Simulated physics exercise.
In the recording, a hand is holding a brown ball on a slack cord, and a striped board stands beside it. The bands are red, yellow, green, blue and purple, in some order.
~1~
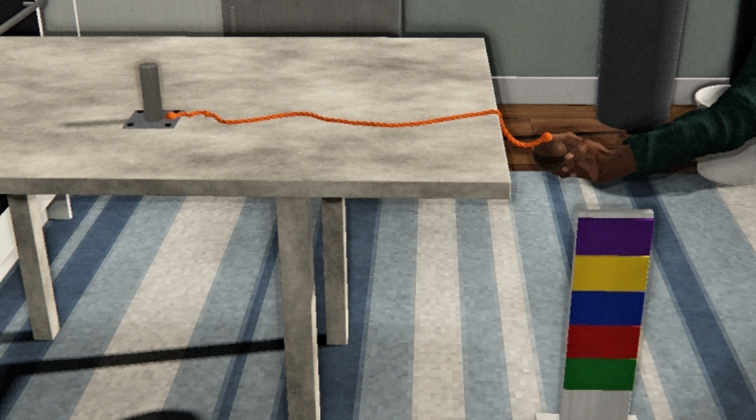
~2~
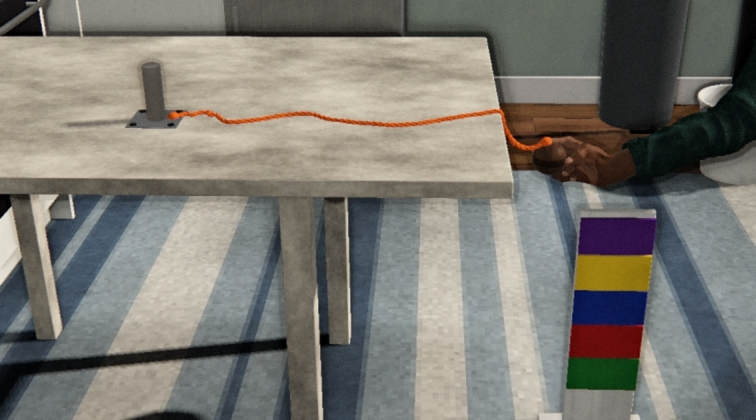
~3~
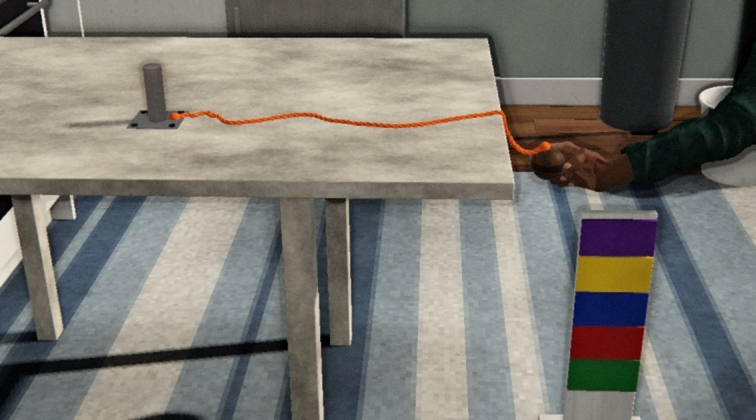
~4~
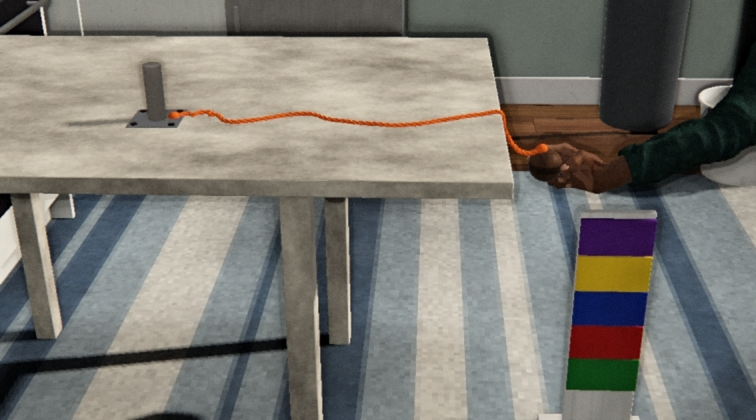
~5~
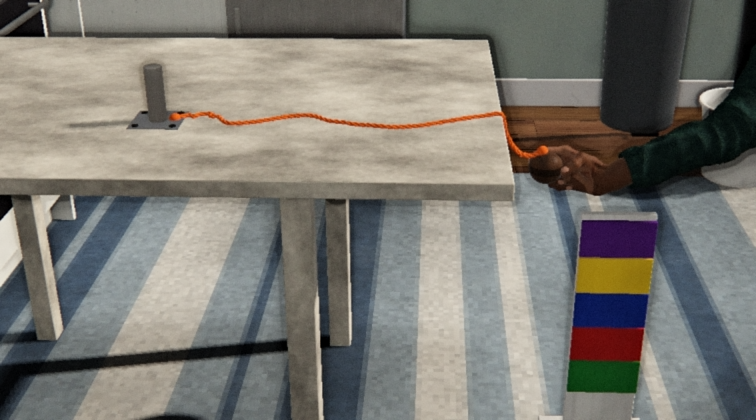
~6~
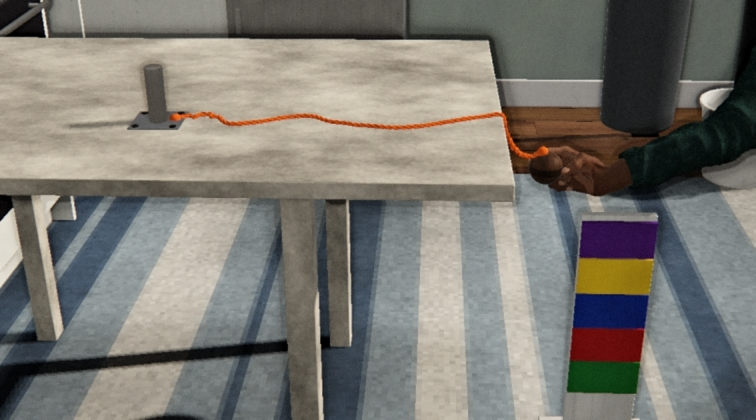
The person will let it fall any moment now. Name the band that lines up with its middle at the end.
It lines up with purple.
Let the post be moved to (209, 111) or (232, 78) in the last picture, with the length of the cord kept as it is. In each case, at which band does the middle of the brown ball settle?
Trial 1 - yellow; trial 2 - yellow.
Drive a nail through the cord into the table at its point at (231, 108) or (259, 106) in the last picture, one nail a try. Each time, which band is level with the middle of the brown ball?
First try purple, second try purple.
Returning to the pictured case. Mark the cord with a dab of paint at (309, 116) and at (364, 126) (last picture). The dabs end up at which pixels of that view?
End: (341, 118) and then (405, 118).
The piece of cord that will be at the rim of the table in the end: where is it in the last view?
(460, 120), give or take.
Soon after, ball near (490, 243); level with purple.
After that, ball near (504, 245); level with purple.
In the end, ball near (496, 246); level with purple. At purple.
